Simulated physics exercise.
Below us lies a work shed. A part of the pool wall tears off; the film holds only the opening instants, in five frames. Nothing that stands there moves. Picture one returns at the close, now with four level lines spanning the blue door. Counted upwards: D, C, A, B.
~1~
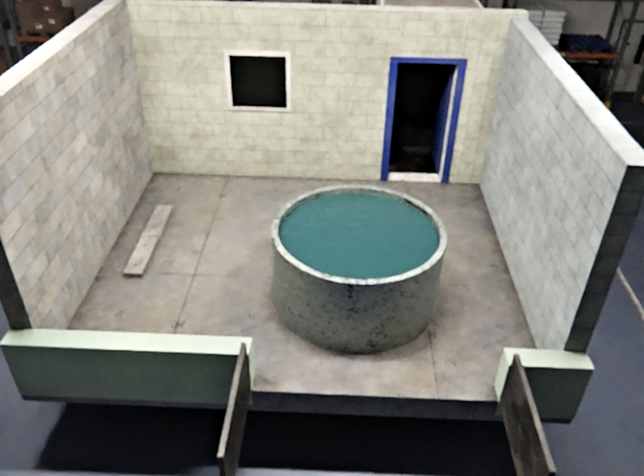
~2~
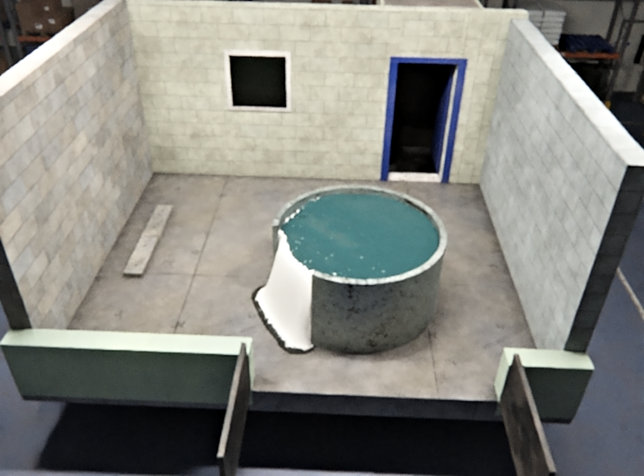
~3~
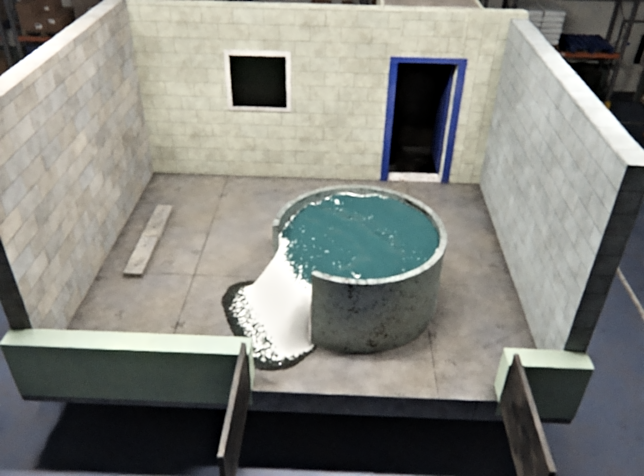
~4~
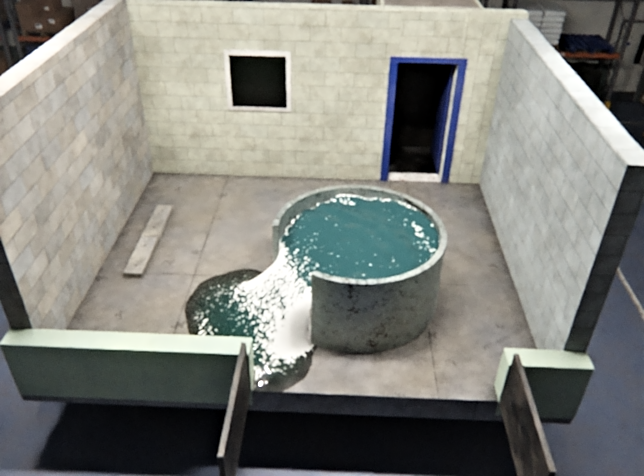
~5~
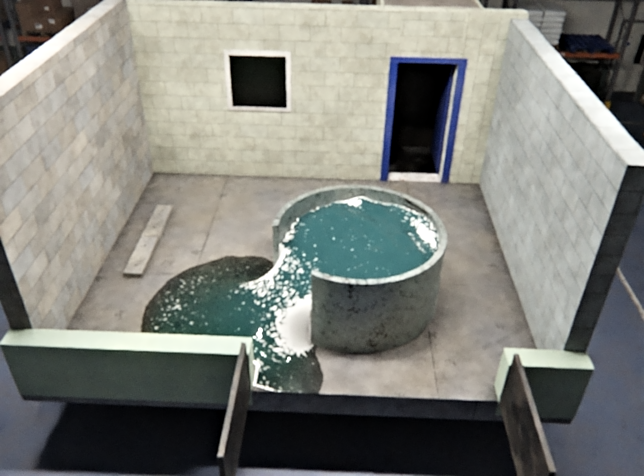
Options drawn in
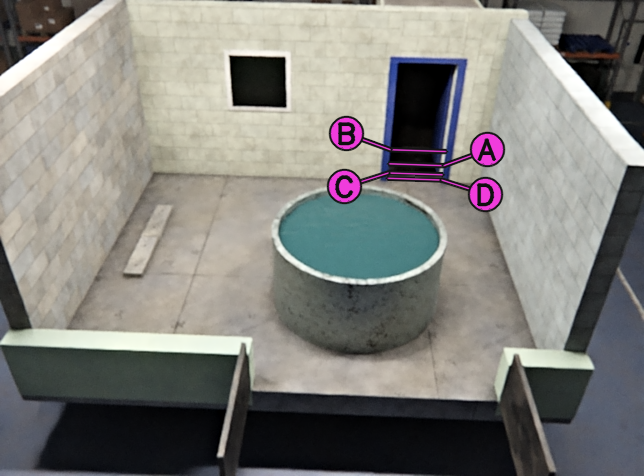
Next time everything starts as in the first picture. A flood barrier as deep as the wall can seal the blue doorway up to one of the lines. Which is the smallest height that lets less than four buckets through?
Go for C.
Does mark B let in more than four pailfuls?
No.
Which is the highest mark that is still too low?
D it is.
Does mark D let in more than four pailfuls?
Yes.
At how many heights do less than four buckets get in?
Three of the four.
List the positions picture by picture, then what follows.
The first frame shows water in the pool at rest, its middle at (359, 234); foot of the blue doorway at (414, 181); open gate at (378, 339).
The second frame shows front seen at (269, 287), 2 % of the ground wet.
The third frame shows front seen at (236, 289), 4 % of the ground wet.
The fourth frame shows front seen at (195, 300), 9 % of the ground wet.
The fifth frame shows front seen at (189, 275), 15 % of the ground wet.
On the marked copy, A at (416, 164); B at (418, 150); C at (415, 173); D at (414, 179); from the bottom up D, C, A, B.
If A is chosen, nothing gets over.
If B is chosen, nothing gets over.
If C is chosen, a splash gets over, under a bucket.
If D is chosen, about 11 bucketfuls get in.
